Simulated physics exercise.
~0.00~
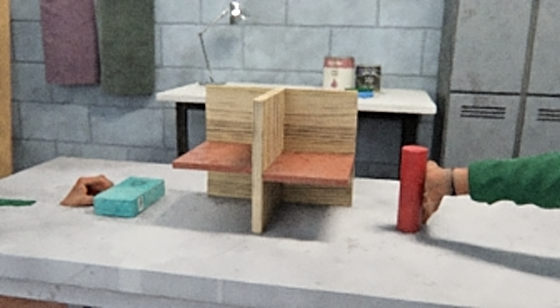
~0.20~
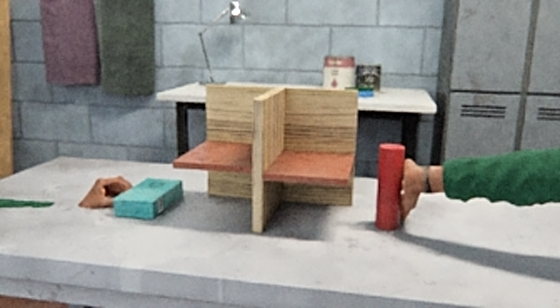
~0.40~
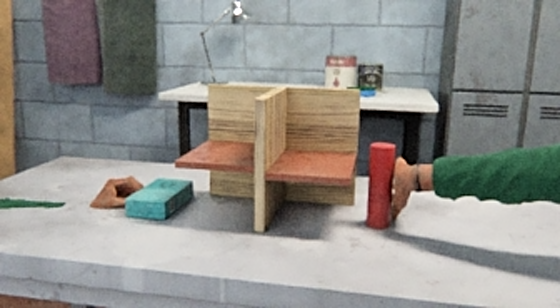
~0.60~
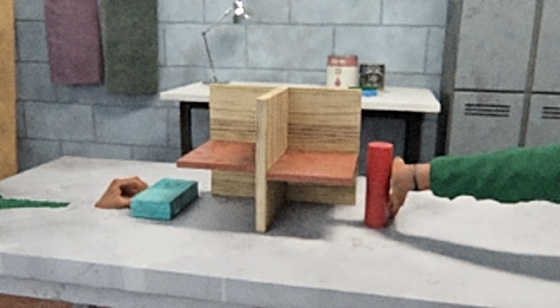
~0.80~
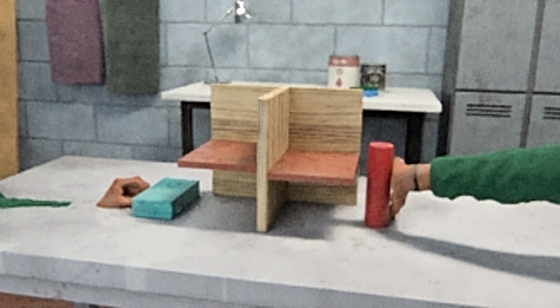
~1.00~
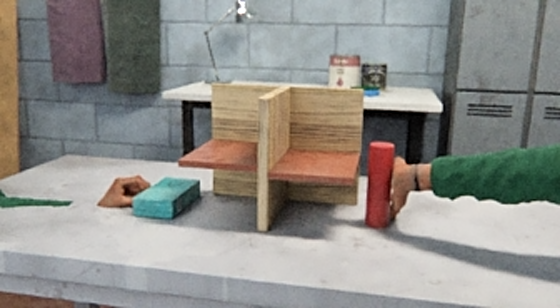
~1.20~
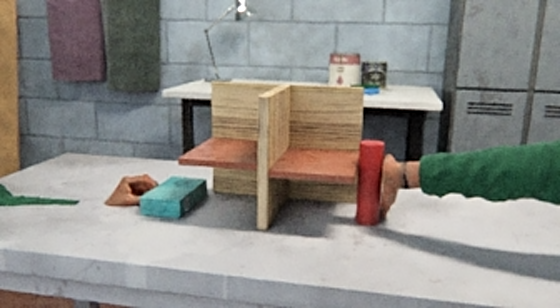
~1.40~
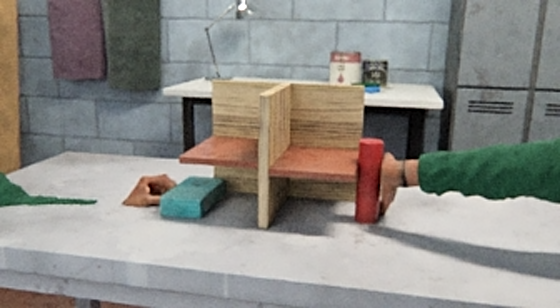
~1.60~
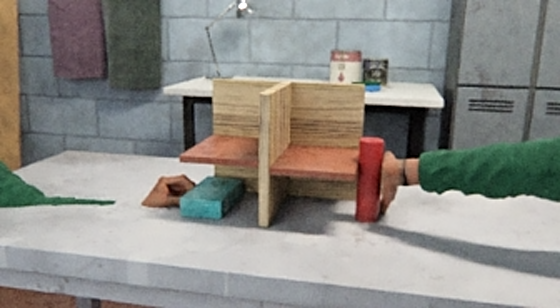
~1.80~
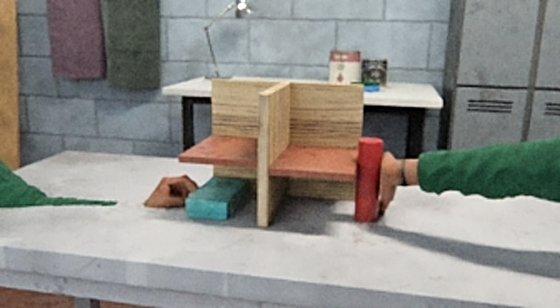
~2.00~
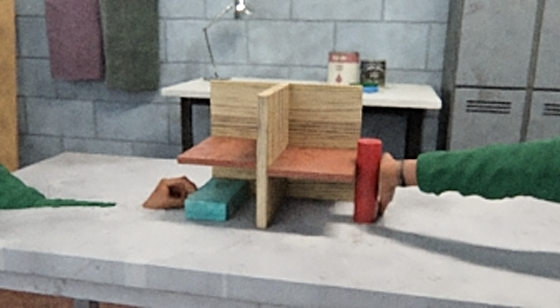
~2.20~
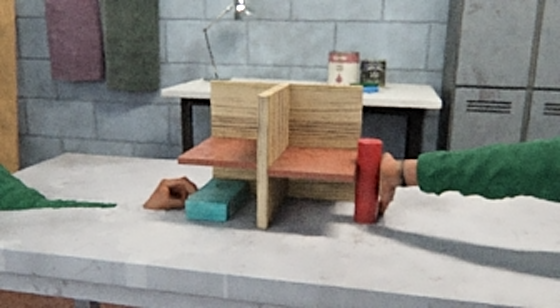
We see two hands push a turquoise packet from the left and an upright red candle from the right toward a low wooden rack; the candle stops against the shelf edge, then the packet slides underneath on the left, and both stay there.
